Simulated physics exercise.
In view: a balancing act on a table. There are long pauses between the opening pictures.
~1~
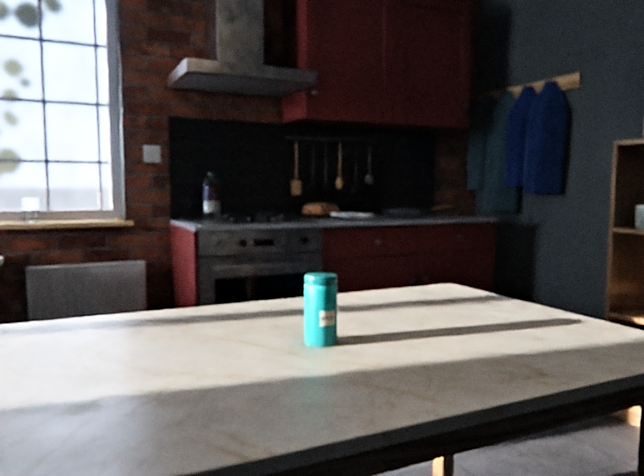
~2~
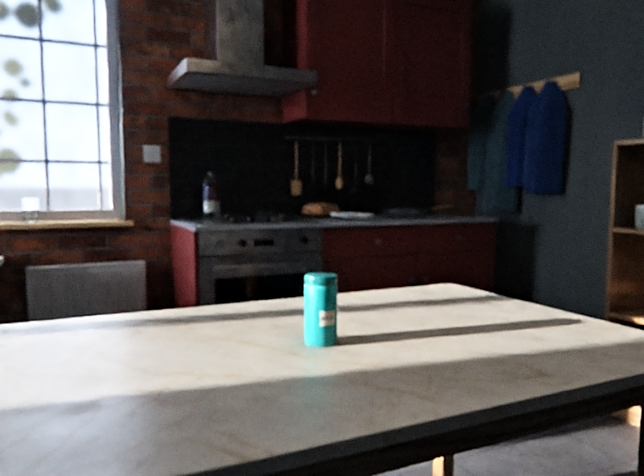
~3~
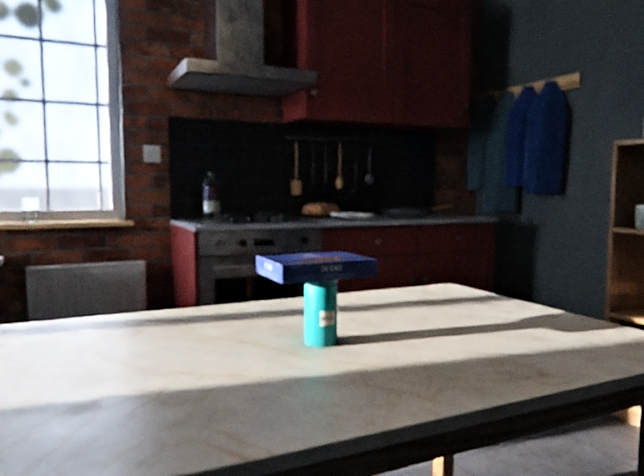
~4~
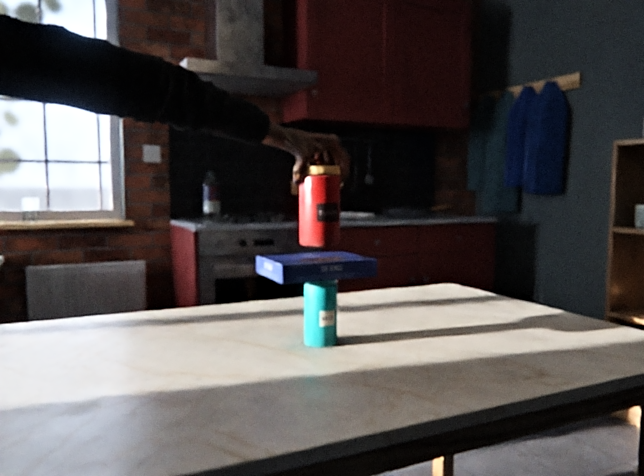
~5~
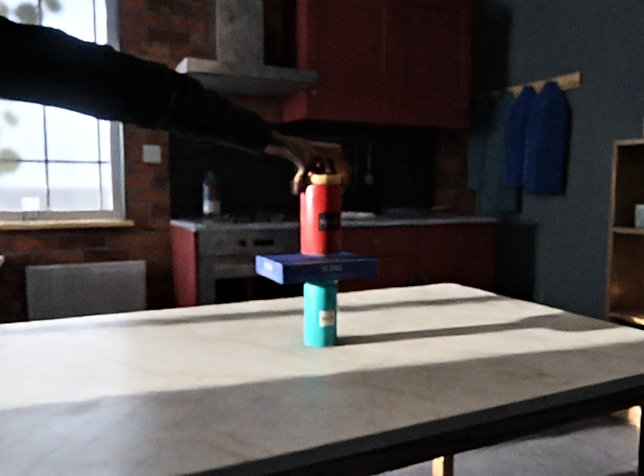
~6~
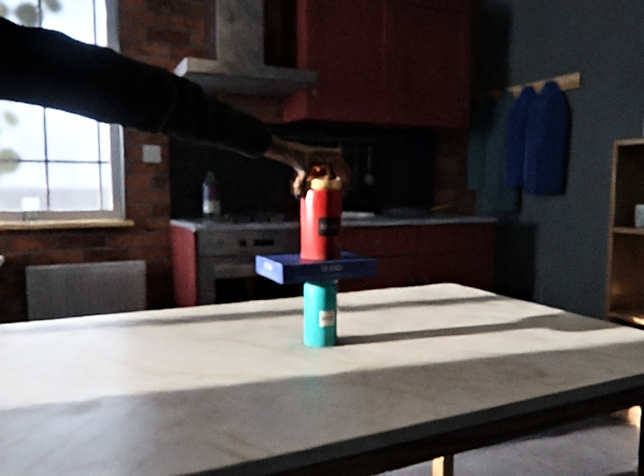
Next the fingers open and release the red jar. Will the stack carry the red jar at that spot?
In the end the stack stays up.
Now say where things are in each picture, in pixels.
In the first picture, the last thing is not in view yet; turquoise jar (321, 309).
In the second picture, the last thing is not in view yet; turquoise jar (321, 309).
In the third picture, the last thing is not in view yet; turquoise jar (321, 309).
The fourth picture shows coming down; red jar (320, 205); turquoise jar (321, 309).
The fifth picture shows coming down; red jar (321, 214); turquoise jar (321, 309).
The sixth picture shows in place under the hand; red jar (321, 219); turquoise jar (321, 309).
Then, 0.60 s on from there, no change.
Then, 1.30 s on from there, red jar resting near (321, 219).
In the end, all 3 unmoved. At the end, from the last picture's camera, red jar near (321, 219). The stack keeps its balance.
